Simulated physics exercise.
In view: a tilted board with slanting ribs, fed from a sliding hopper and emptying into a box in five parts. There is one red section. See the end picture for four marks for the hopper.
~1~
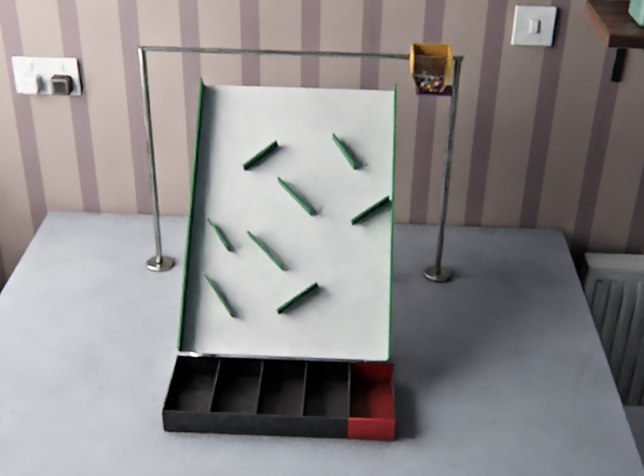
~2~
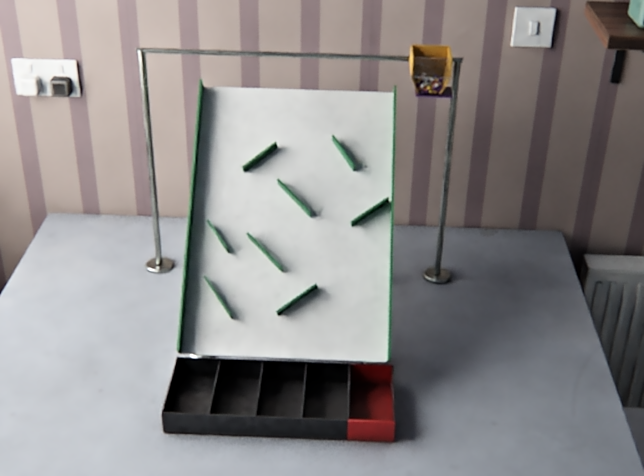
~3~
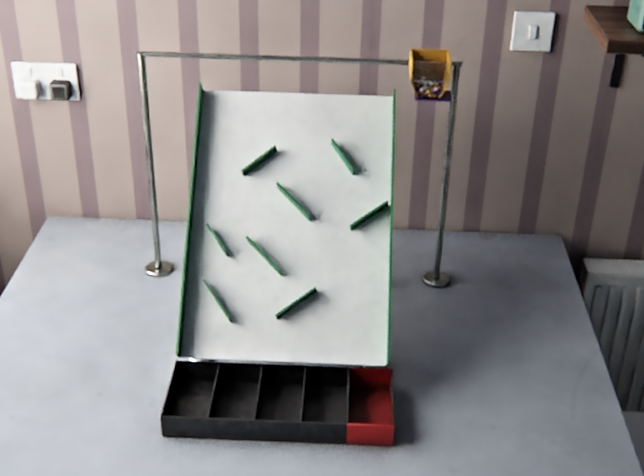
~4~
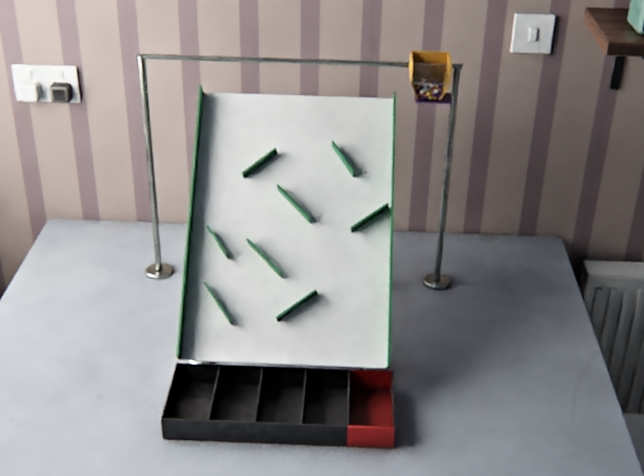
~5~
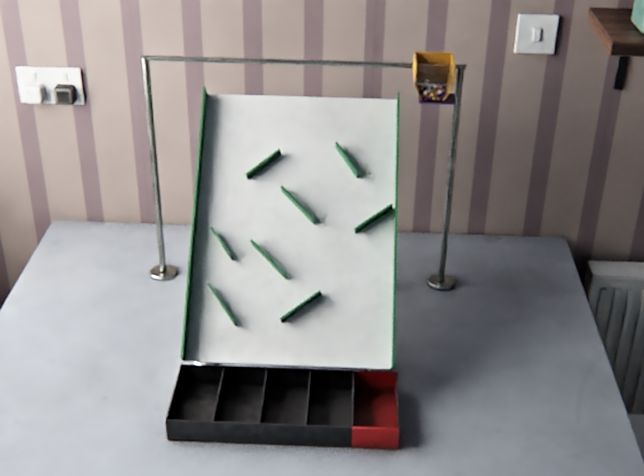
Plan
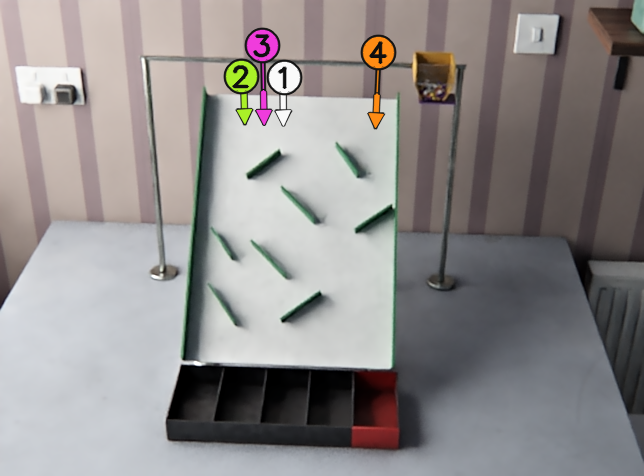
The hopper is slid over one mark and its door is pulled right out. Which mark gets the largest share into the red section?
Take 1.
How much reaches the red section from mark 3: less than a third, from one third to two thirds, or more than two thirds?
Mark 3 gives less than a third.
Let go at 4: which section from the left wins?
The second.
On the marked copy, mark 1 meets the board at (283, 120); mark 2 meets the board at (244, 118); mark 3 meets the board at (264, 119); mark 4 meets the board at (375, 122).
With 1, close to a third in the red section, close to a third in other sections, close to a quarter outside the box.
With 2, none at all in the red section, the bulk in other sections, close to a quarter outside the box.
With 3, a small share in the red section, close to two thirds in other sections, close to a quarter outside the box.
With 4, a small share in the red section, the bulk in other sections, a small share outside the box.
